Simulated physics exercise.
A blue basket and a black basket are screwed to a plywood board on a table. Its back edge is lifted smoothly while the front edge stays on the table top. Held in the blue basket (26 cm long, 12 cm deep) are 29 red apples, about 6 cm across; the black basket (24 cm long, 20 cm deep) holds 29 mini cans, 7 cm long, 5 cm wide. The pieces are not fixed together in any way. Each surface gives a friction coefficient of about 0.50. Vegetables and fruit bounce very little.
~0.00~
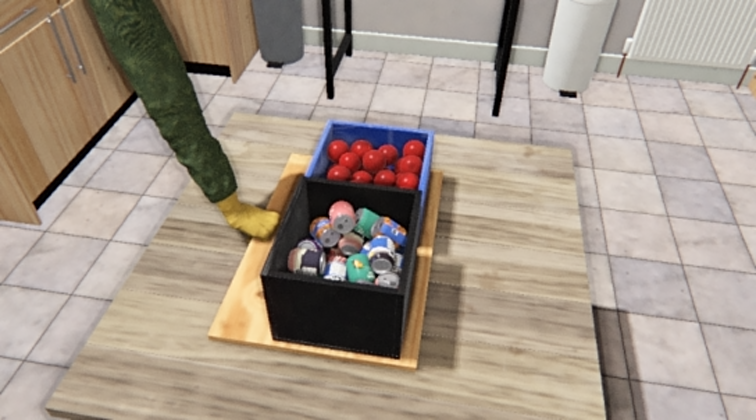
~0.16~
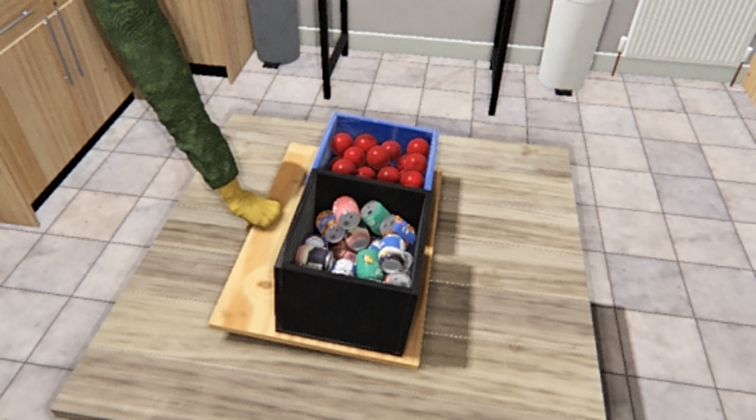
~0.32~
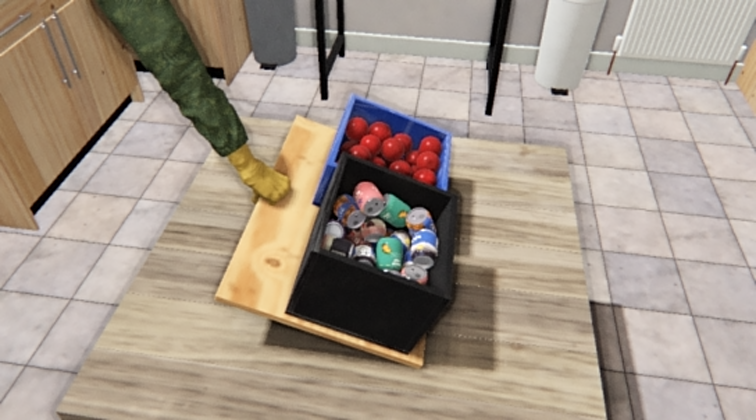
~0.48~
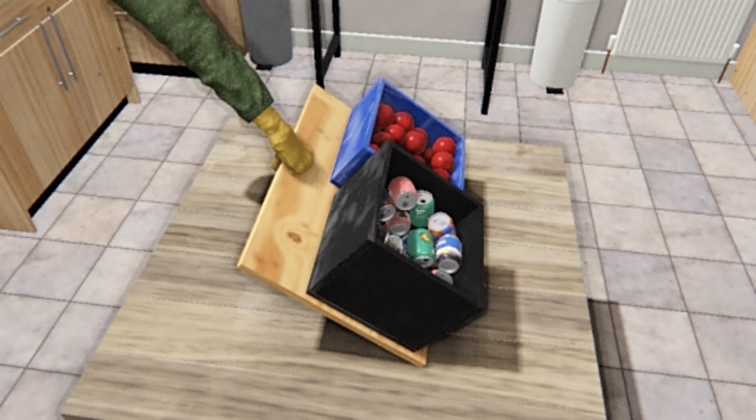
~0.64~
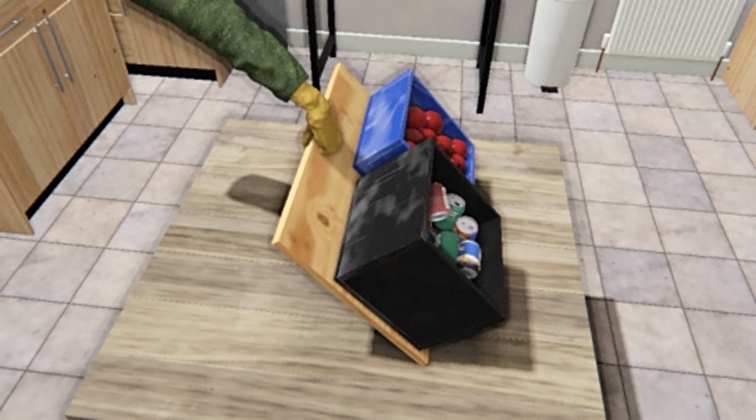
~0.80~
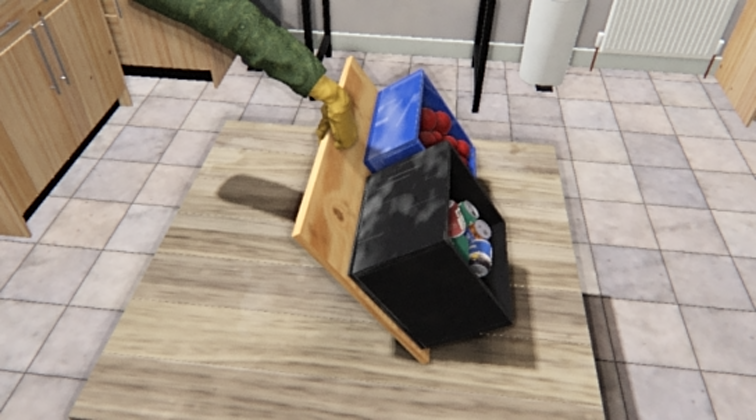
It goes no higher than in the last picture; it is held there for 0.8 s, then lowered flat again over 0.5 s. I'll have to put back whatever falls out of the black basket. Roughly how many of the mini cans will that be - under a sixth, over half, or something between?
Fraction out: Smaller than one-sixth.
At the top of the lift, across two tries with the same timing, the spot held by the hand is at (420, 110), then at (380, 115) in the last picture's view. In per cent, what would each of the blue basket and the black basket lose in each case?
Loss per try - blue basket 30 / 10 percent, black basket 30 / 10 percent.
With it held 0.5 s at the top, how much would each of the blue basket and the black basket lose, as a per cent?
Blue basket 0%, black basket 0%.
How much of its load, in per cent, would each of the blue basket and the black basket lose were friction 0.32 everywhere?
In that case the blue basket sheds 0 per cent, while the black basket sheds 0 per cent.
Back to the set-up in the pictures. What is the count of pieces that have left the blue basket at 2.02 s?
Roughly 0 for the blue basket.
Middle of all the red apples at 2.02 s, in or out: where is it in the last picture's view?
In the last view, the centre sits near (384, 186).
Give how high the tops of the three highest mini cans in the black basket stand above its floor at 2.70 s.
Height: About 16 cm.
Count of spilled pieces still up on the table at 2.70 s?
Near 0, give or take.
After 1.10 s, tilt 55°; 0 of 29 out of the blue basket and 0 of 29 out of the black basket.
After 1.49 s, tilt 55°; 0 of 29 out of the blue basket and 0 of 29 out of the black basket.
After 2.02 s, tilt 4°; 0 of 29 out of the blue basket and 0 of 29 out of the black basket.
Final count (at 2.70 s), 0 of 29 out of the blue basket and 0 of 29 out of the black basket. Asked share, 0 of 29, 0 per cent.
